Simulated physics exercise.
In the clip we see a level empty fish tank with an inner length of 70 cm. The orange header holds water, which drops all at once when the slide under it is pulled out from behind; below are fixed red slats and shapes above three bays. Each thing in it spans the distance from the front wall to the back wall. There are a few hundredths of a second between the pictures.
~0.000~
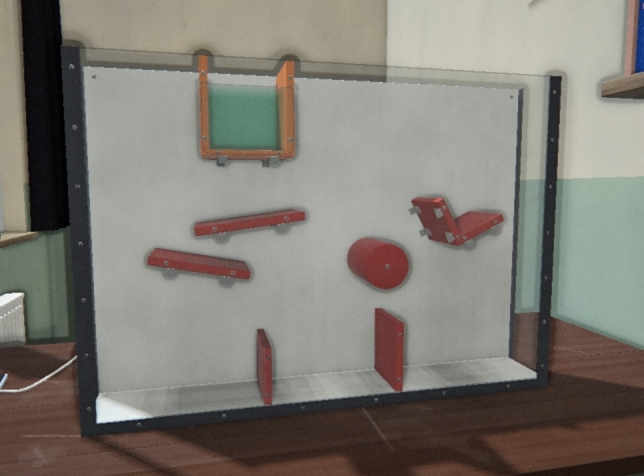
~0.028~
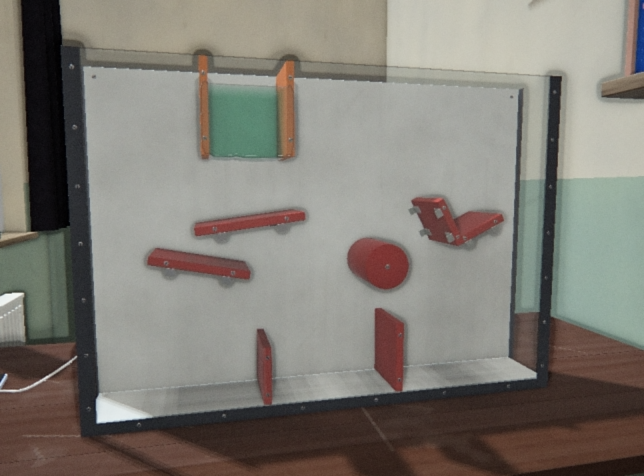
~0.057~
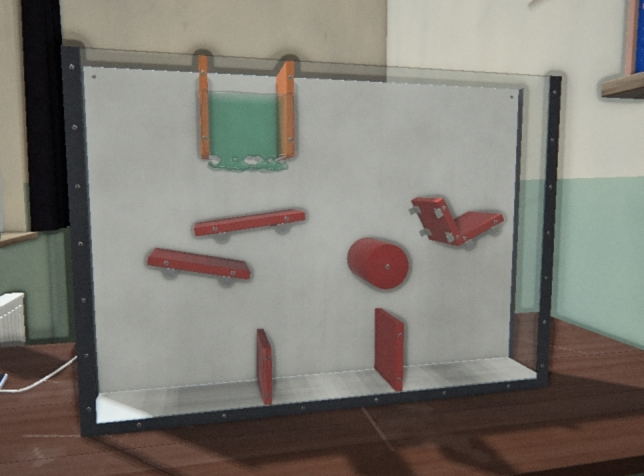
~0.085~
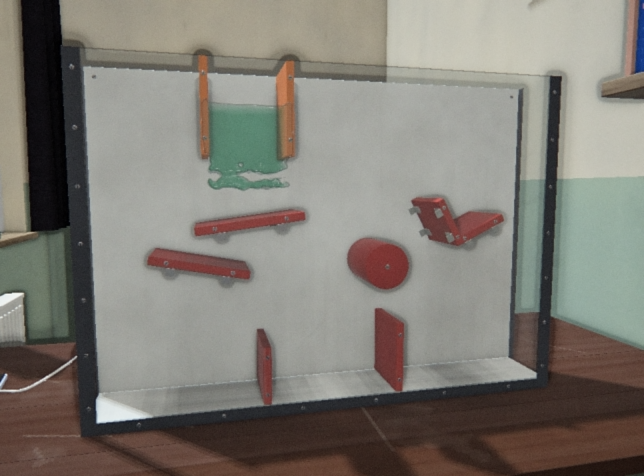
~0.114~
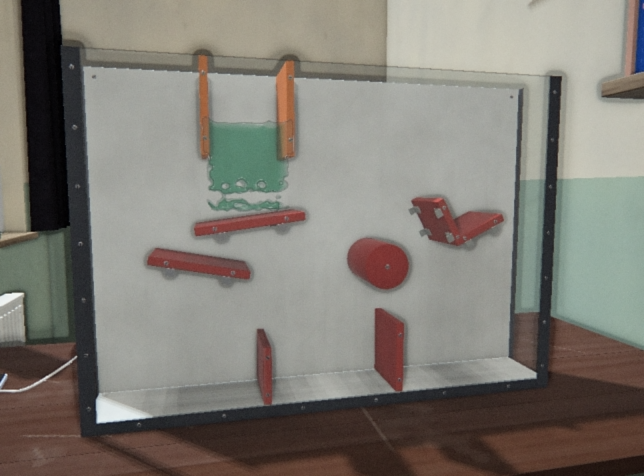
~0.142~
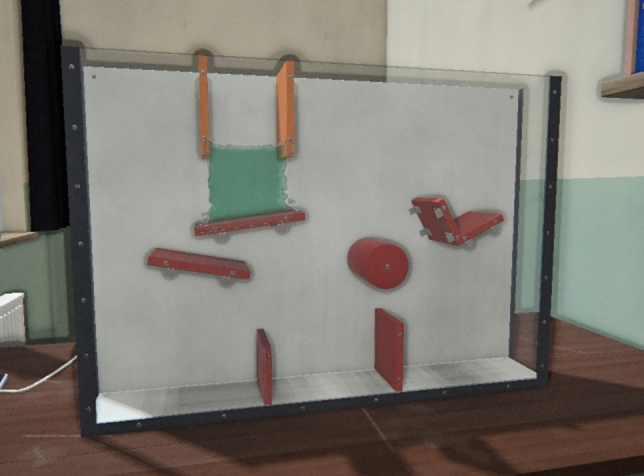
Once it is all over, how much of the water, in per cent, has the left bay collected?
The left bay collects roughly 50 percent of it.
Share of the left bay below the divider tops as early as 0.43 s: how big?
That share comes to around 26 percent, give or take.
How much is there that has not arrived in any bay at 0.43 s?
Around 55 %.
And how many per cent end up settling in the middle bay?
Roughly 32 percent.
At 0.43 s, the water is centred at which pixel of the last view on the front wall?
Centre of mass (last view): Approx. (267, 310).
Then, 0.26 s in, hardly anything has reached the bottom yet.
Then, 0.43 s in, 44 per cent is down, the largest part in the left bay.
Then, 0.83 s in, 88 per cent is down, the largest part in the left bay.
Finally, the split from left to right is 52, 31 and 17 per cent.
